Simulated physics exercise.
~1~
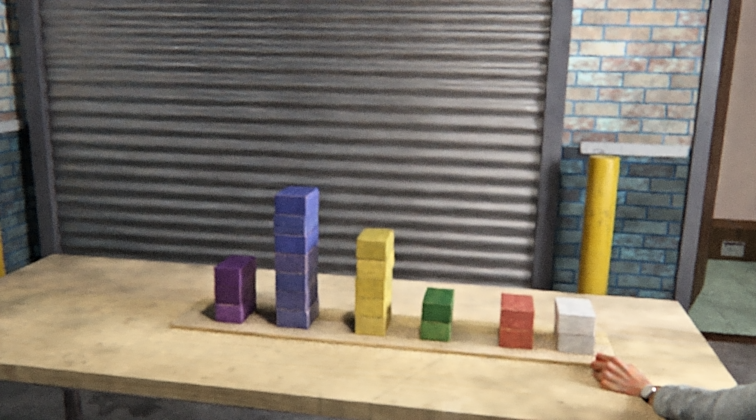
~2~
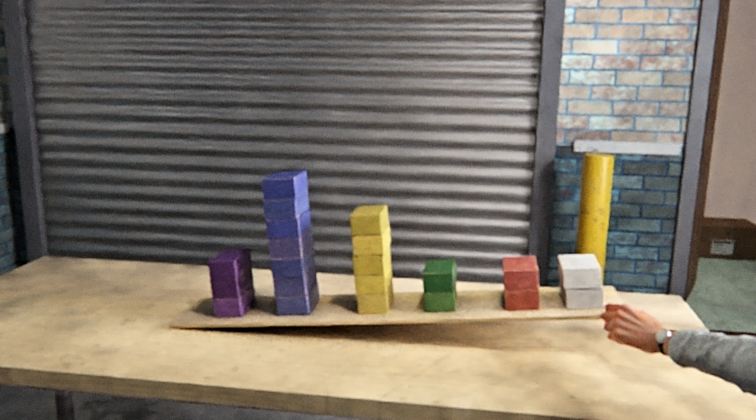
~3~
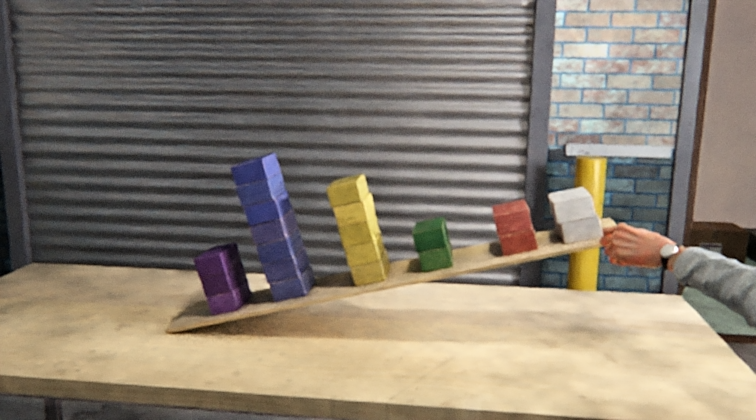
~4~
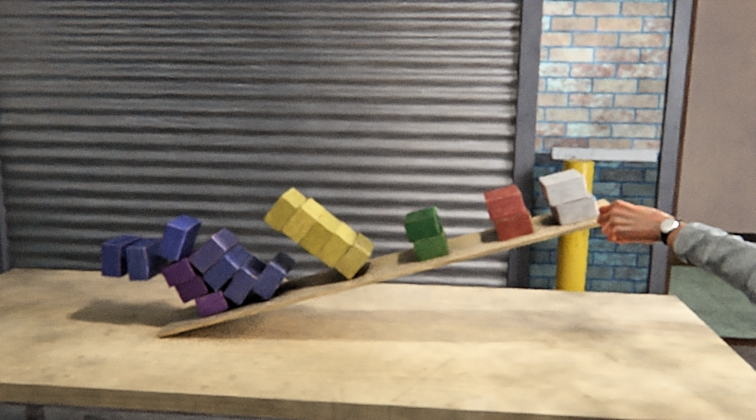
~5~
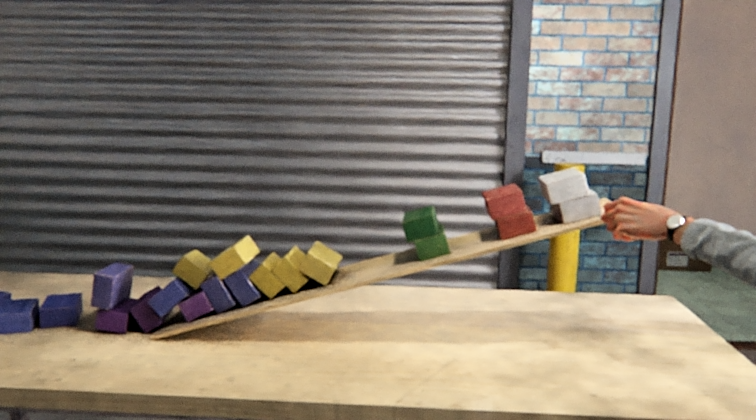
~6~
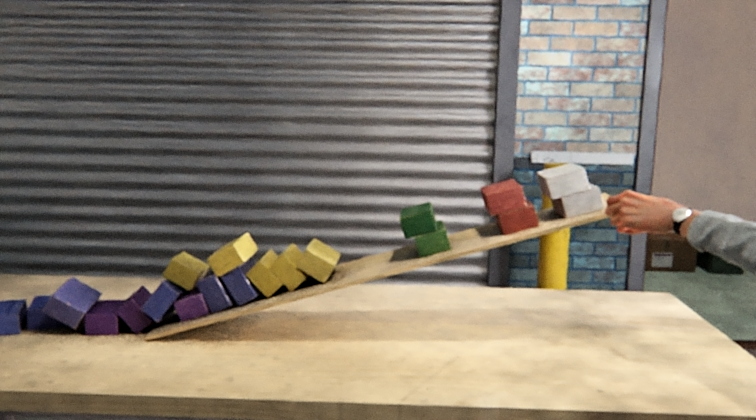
To begin with, six loose piles of toy blocks, purple, blue, yellow, green, red and white, stand in a row on a board lying on a wooden table. A hand at the right lifts that end of the board, and the piles lean left as it tilts. The tall blue pile topples left over the purple one, while the yellow pile tips after it. Blue, purple and yellow blocks tumble into a jumble around the low end, some sliding along the table. The board stays raised, with the green, red and white piles still standing on it, slightly shifted.
